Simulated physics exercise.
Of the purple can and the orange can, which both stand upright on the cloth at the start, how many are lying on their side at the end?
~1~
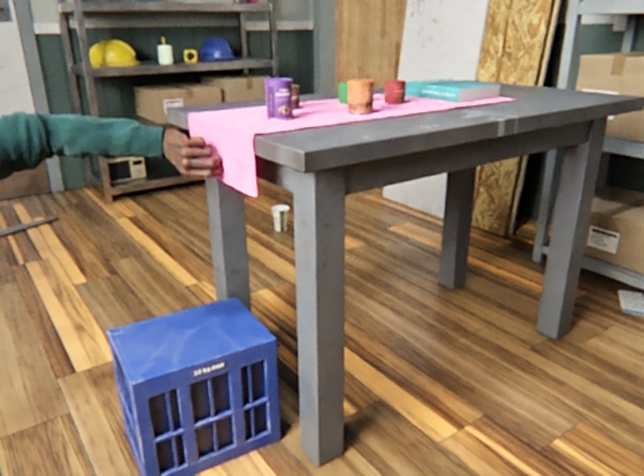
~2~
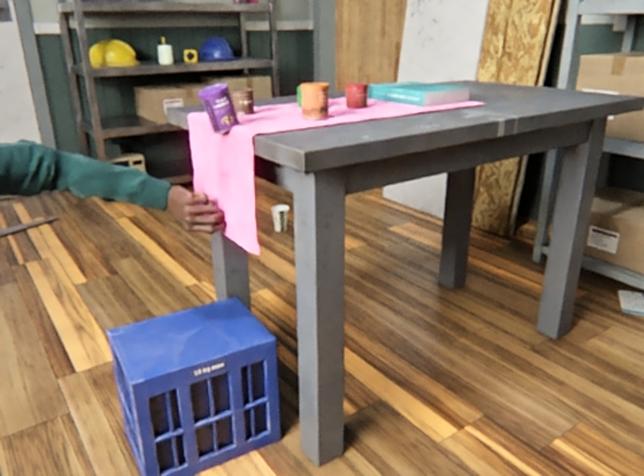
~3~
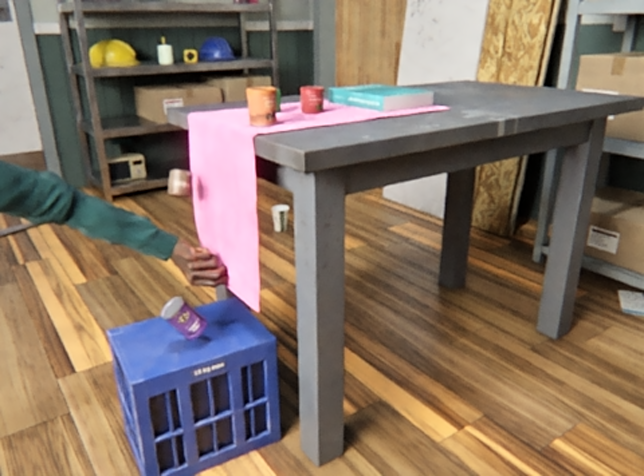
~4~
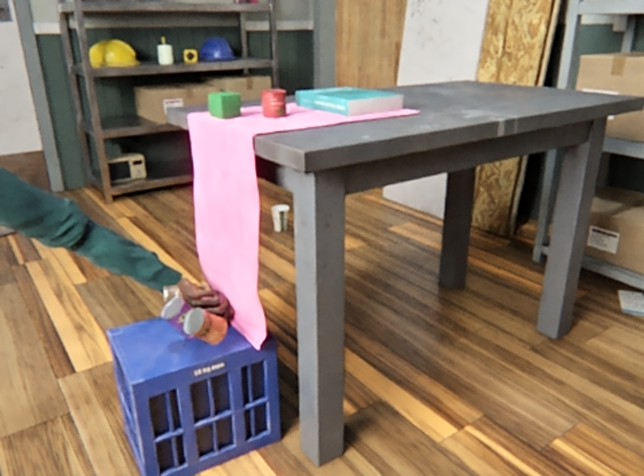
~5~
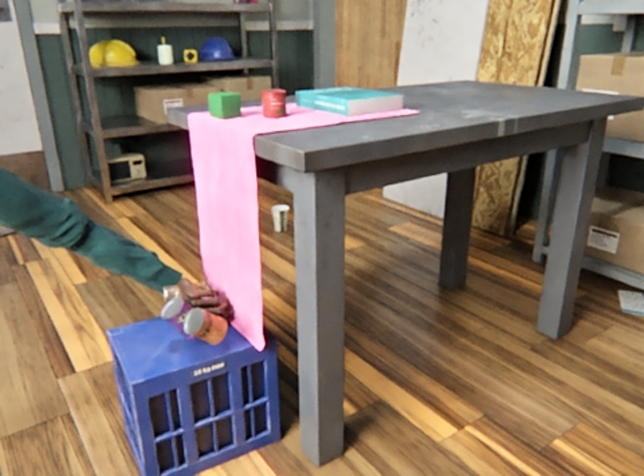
Two of them are on their side at the end, as both the purple can and the orange can have toppled off the table and lie on the blue crate.
